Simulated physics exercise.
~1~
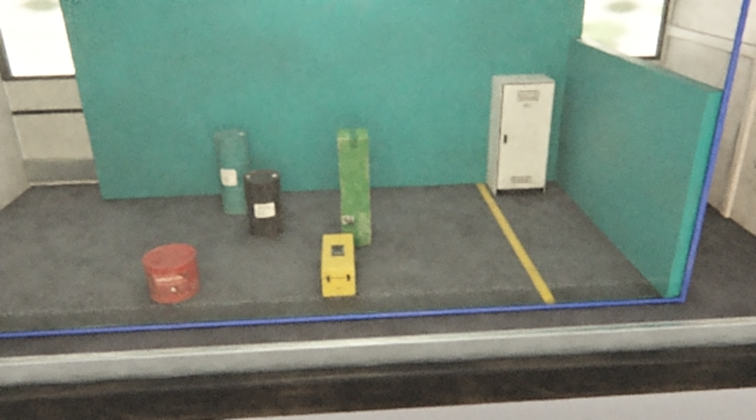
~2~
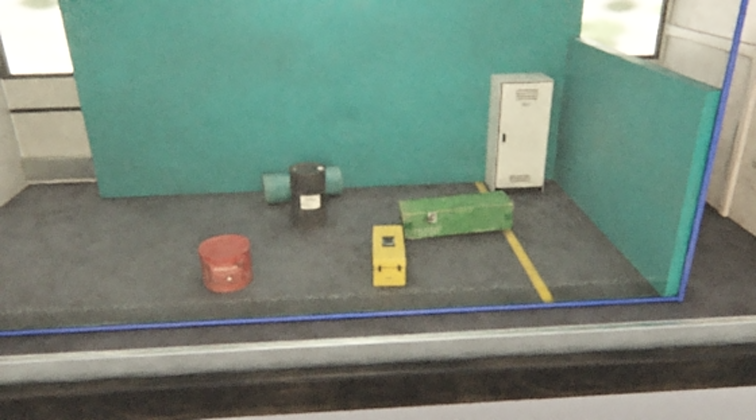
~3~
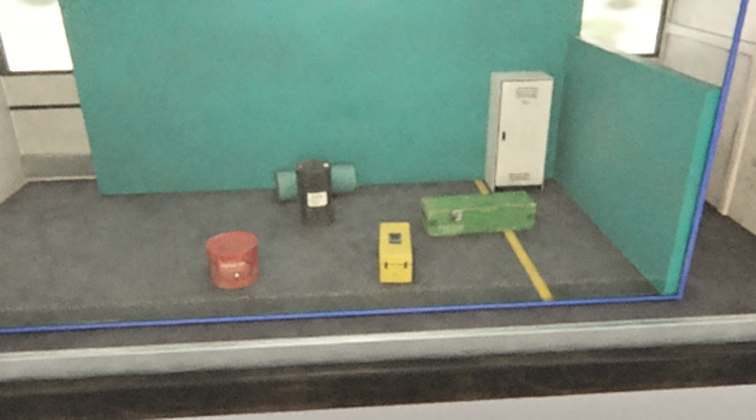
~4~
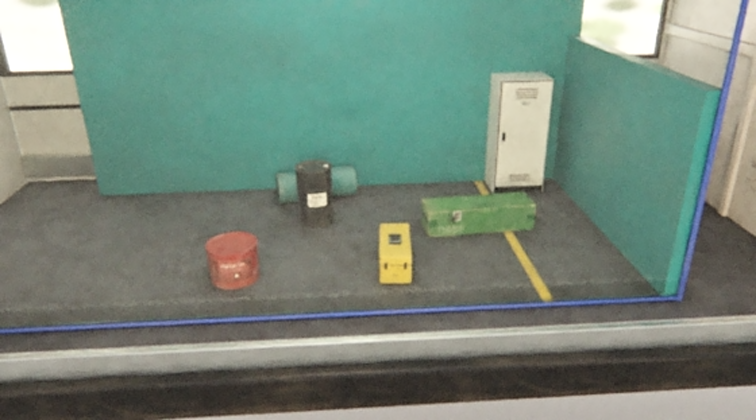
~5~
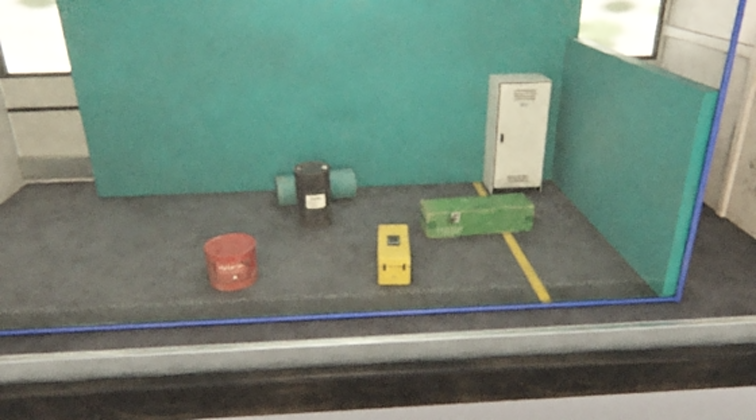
Green tall box and teal drum toppling onto their sides as bucket, toolbox and upright black drum slide right, then all resting.
